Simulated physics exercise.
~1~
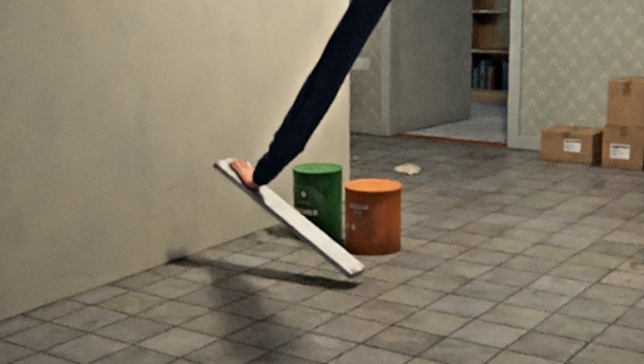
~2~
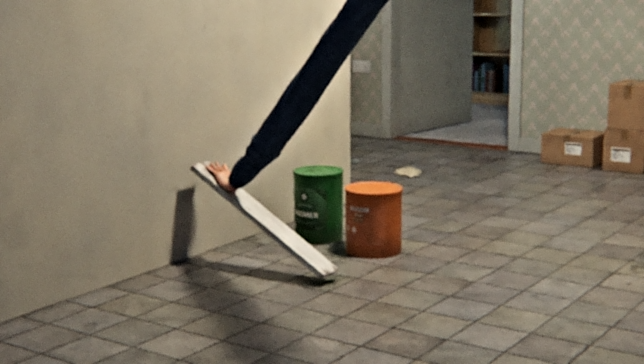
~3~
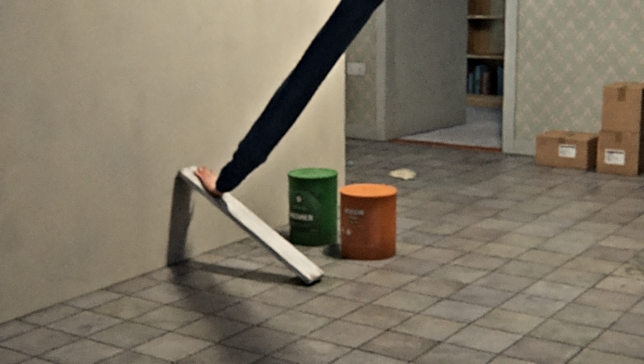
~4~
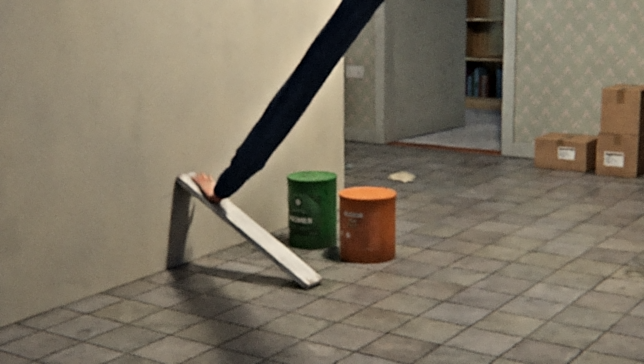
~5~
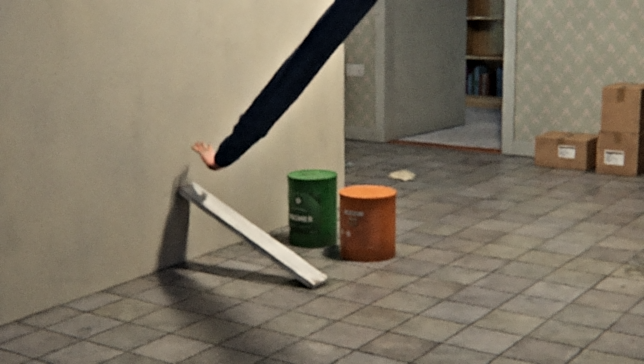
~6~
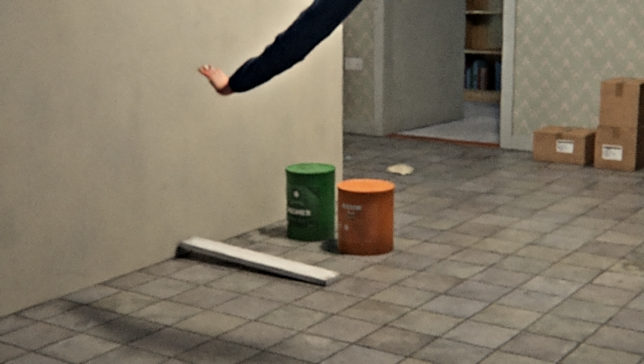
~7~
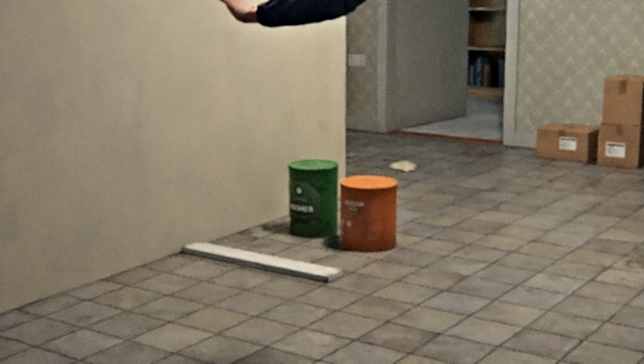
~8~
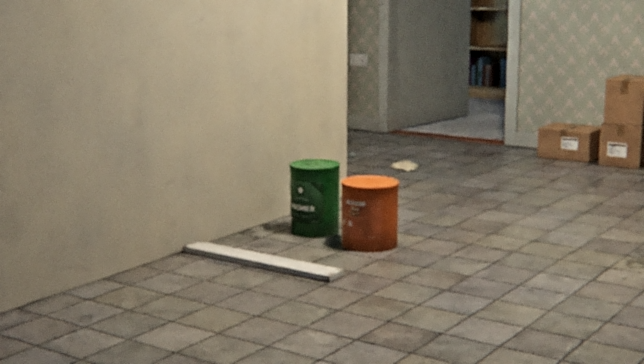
A white plank, held near its upper end by a hand in a dark sleeve, slants over a grey tiled floor in a room seen from slightly above through a gently swaying view. A pale wall stands at left, green and orange pails sit near its corner, and cardboard boxes rest at right beyond a doorway. The hand moves the plank left and leans its upper end against the wall. Then the fingers let go and the arm draws back. The plank slides down the wall and ends flat on the floor before the unmoved pails, as the arm leaves view.
